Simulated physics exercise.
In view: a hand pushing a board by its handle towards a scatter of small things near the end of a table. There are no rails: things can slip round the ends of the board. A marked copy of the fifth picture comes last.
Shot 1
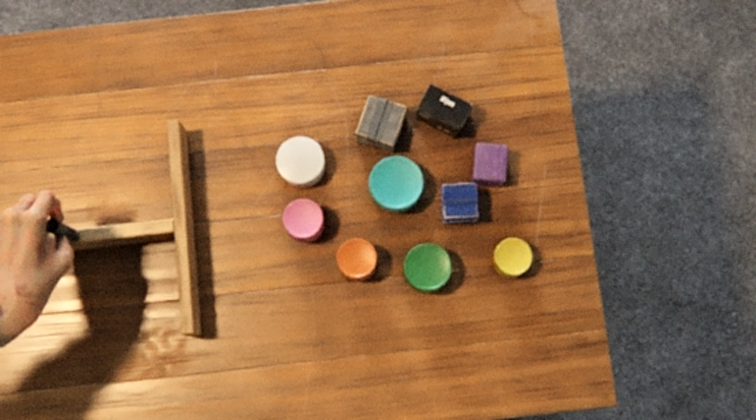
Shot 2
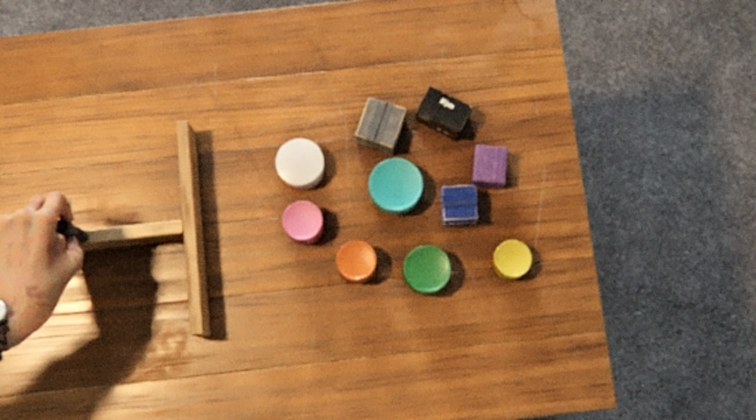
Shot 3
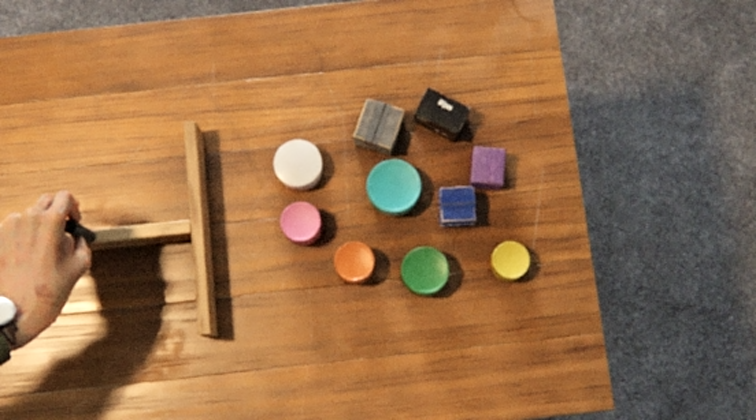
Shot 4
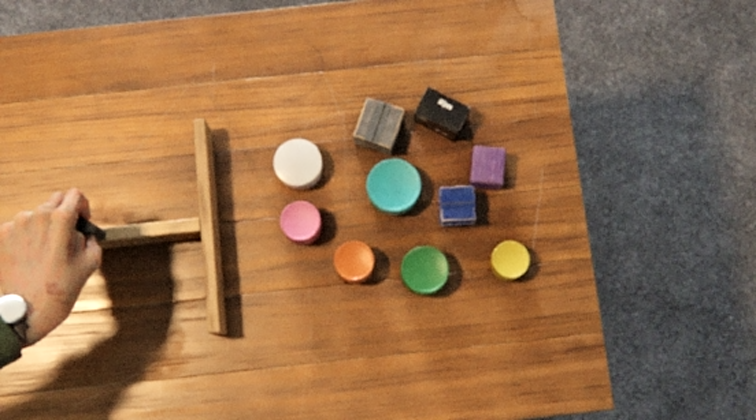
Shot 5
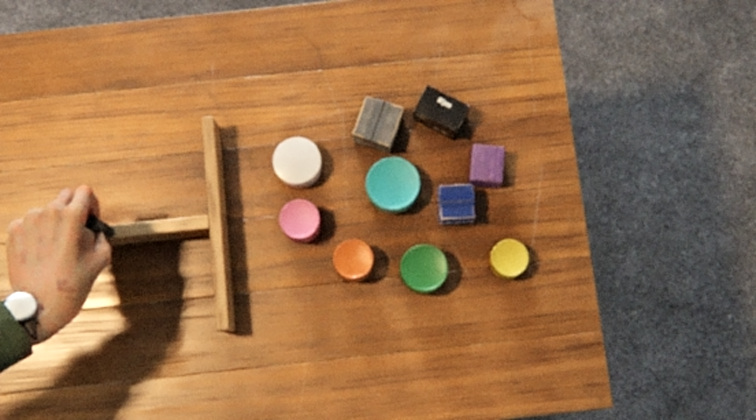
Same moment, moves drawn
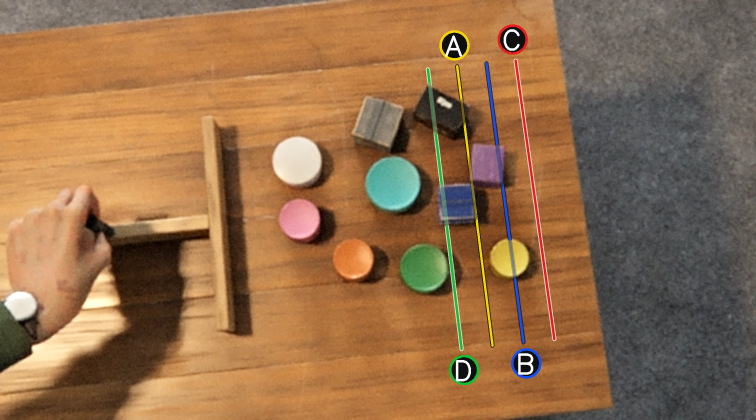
On a wooden table above grey carpet, a hand holds the handle of a T-shaped wooden board, left of a scatter of colourful round pieces and small blocks. The hand slides the board slowly to the right, narrowing the gap to the white and pink pieces, while the scattered objects stay in place.
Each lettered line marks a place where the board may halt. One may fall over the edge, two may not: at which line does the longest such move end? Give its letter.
Up to line B.
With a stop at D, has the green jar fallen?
No.
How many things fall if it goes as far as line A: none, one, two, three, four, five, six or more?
The count is none.
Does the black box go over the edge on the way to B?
No.
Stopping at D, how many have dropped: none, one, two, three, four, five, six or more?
By then, none.
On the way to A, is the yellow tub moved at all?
Yes.
On the marked copy, A at (474, 202); B at (504, 199); C at (534, 196); D at (444, 205).
Following B. Soon after the start, board (319, 210); white pot (346, 159); pink jar (347, 217).
Later, board (424, 199); purple block (525, 159); black box (478, 105).
In the end, board (504, 191); purple block over the edge; black box (551, 87); one fallen.
As for the rest, A is within the limit but short; C drops five; D is within the limit but short.
